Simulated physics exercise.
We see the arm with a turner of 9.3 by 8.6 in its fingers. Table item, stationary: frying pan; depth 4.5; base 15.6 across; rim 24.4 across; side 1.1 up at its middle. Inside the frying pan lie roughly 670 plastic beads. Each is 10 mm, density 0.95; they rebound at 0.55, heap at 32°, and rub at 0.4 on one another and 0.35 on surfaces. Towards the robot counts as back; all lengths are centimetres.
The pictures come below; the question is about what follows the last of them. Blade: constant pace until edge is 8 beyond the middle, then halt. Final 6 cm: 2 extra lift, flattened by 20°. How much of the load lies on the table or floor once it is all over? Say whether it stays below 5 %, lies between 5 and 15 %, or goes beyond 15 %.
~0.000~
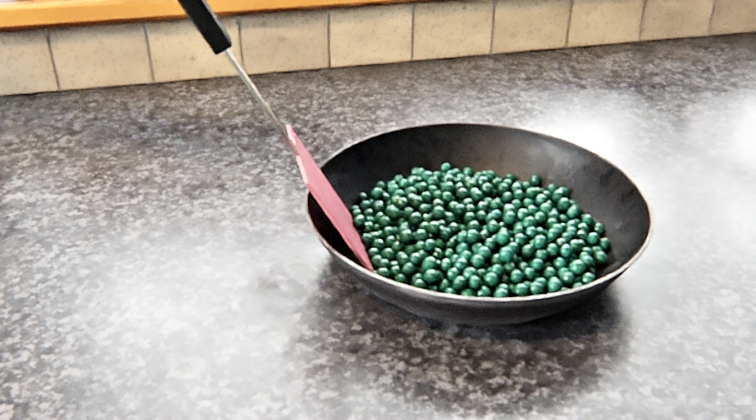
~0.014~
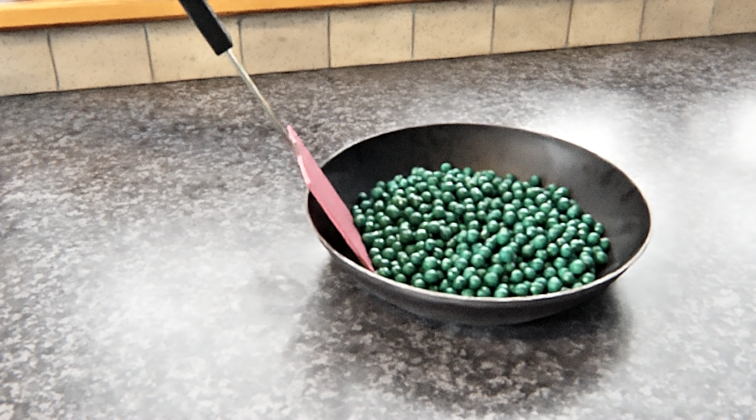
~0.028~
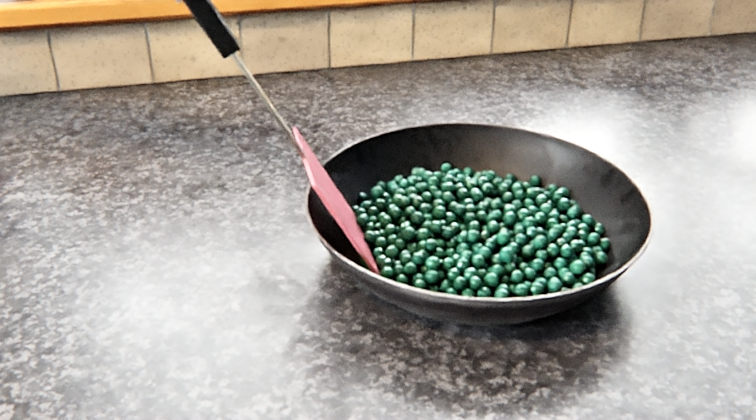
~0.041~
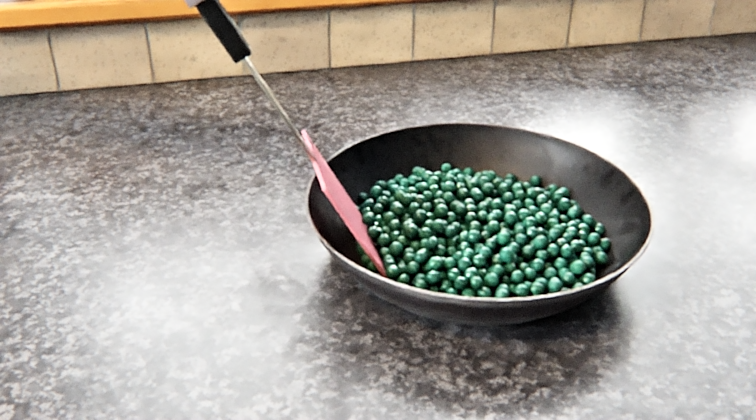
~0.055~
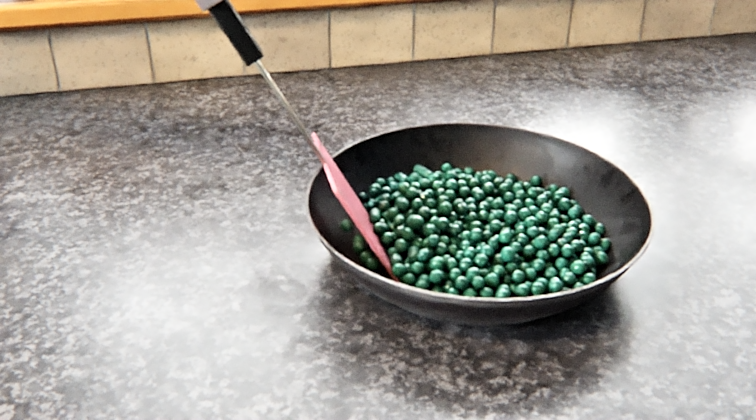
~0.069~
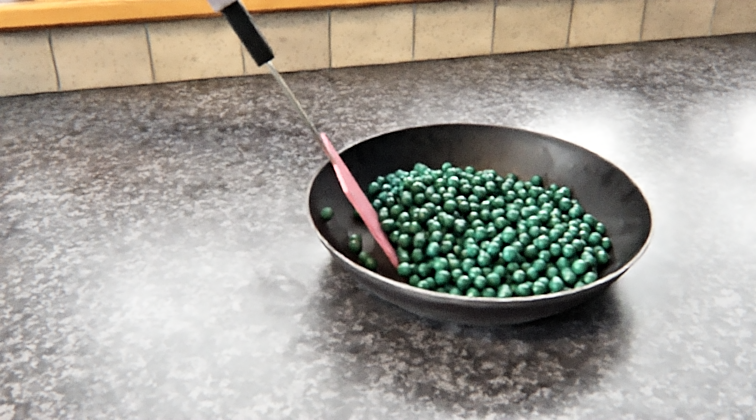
It lies between 5 and 15 %.
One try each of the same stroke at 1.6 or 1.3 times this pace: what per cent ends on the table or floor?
The two tries give about 20 and 15 in a hundred.
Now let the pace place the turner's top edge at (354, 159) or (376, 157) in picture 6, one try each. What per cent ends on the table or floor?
Roughly 20 per cent, then roughly 30 per cent.
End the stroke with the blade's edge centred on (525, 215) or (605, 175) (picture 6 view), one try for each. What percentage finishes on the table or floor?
About 0 and 35 per cent.
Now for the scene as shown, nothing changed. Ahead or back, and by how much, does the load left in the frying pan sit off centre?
Ahead, by around 4.0 cm.
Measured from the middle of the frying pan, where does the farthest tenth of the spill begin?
It comes out at close to 25 centimetres.
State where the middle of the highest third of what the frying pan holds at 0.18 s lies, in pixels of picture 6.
(501, 214).
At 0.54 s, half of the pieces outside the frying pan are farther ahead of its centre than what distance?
It's close to 14 cm ahead of the centre.
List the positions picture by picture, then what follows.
The first picture shows turner top edge at (296, 152), sloping 62°; upper third of the load around (475, 227), from x 355 to 605, top at y 170; 672 in the frying pan.
The second picture shows turner top edge at (297, 152), sloping 62°; upper third of the load around (475, 227), from x 355 to 605, top at y 170.
The third picture shows turner top edge at (303, 155), sloping 62°; upper third of the load around (471, 228), from x 355 to 605, top at y 170.
The fourth picture shows turner top edge at (313, 158), sloping 62°; upper third of the load around (469, 226), from x 355 to 605, top at y 170.
The fifth picture shows turner top edge at (323, 160), sloping 62°; upper third of the load around (466, 225), from x 345 to 605, top at y 170.
The sixth picture shows turner top edge at (333, 161), sloping 62°; upper third of the load around (464, 220), from x 330 to 605, top at y 170; 672 in the frying pan.
By 0.18 s, sloping 62°, highest piece 9 above the table; 671 in the frying pan, 1 on the blade or in flight.
By 0.28 s, sloping 54°, highest piece 6 above the table; 671 in the frying pan, 1 on the table or floor.
By 0.54 s, sloping 42°, highest piece 6 above the table; 616 in the frying pan, 51 on the table or floor, 5 on the blade or in flight.
By 1.59 s, sloping 42°, highest piece 6 above the table; 614 in the frying pan, 58 on the table or floor.
Final count, 614 in the frying pan, 58 on the table or floor. That is 9 % on the table or floor.
